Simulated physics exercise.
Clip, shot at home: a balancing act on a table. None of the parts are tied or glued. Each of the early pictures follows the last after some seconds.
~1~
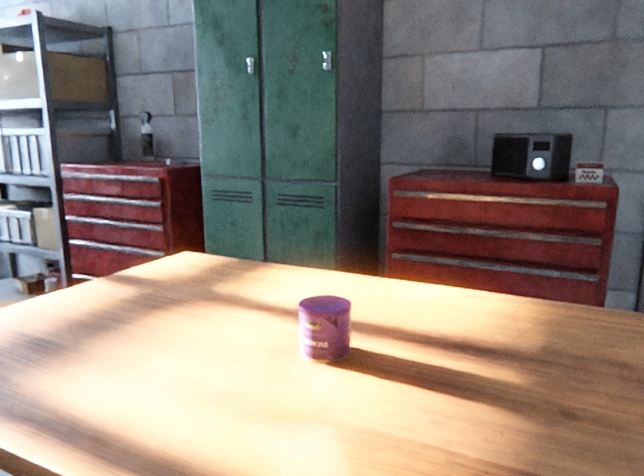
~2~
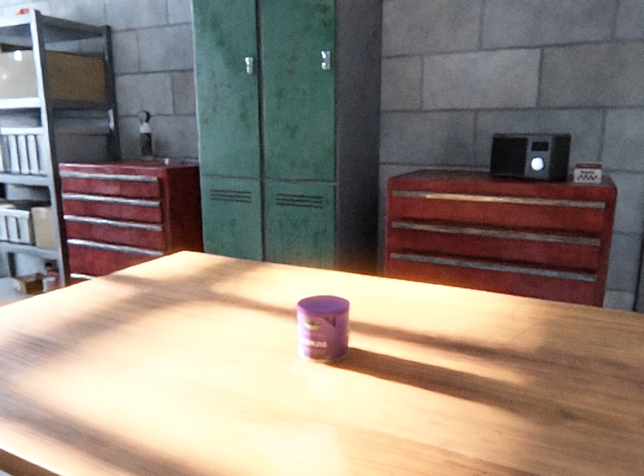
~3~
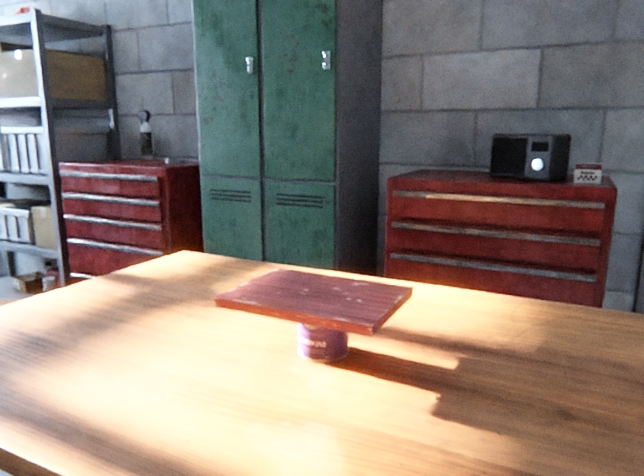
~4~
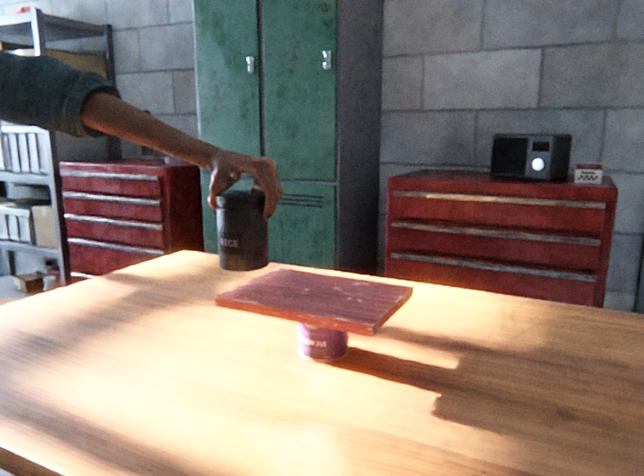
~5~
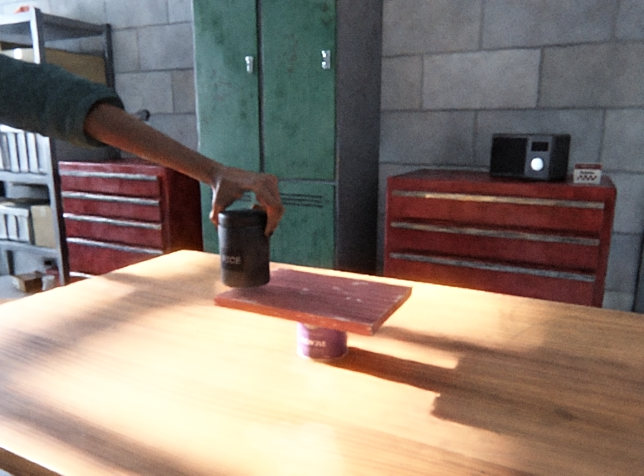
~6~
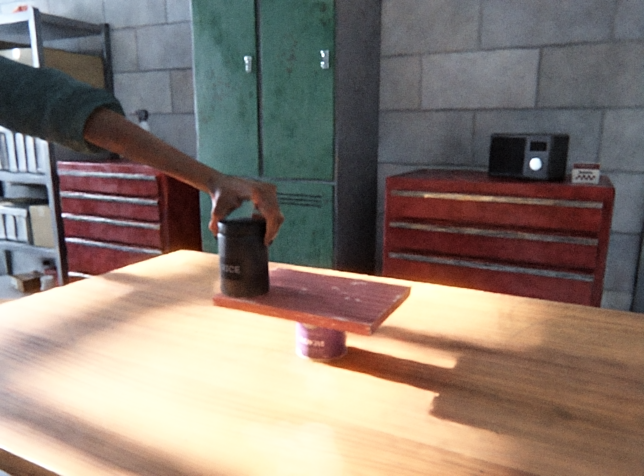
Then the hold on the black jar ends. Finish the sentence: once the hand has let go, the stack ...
The stack tumbles.
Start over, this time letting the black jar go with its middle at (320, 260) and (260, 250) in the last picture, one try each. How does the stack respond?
It stays steady first and tips over second.
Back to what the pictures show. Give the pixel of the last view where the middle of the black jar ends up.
End position: Approximately (172, 318).
Then, 0.40 s after the last picture, black jar now fallen; red board tipped 46° from how it was.
Then, 0.60 s after the last picture, red board tipped 36° from how it was.
At rest, fallen, black jar; moved from the start, red board; purple tin in place. Seen from the same camera at the end, black jar near (172, 318). The stack comes apart.
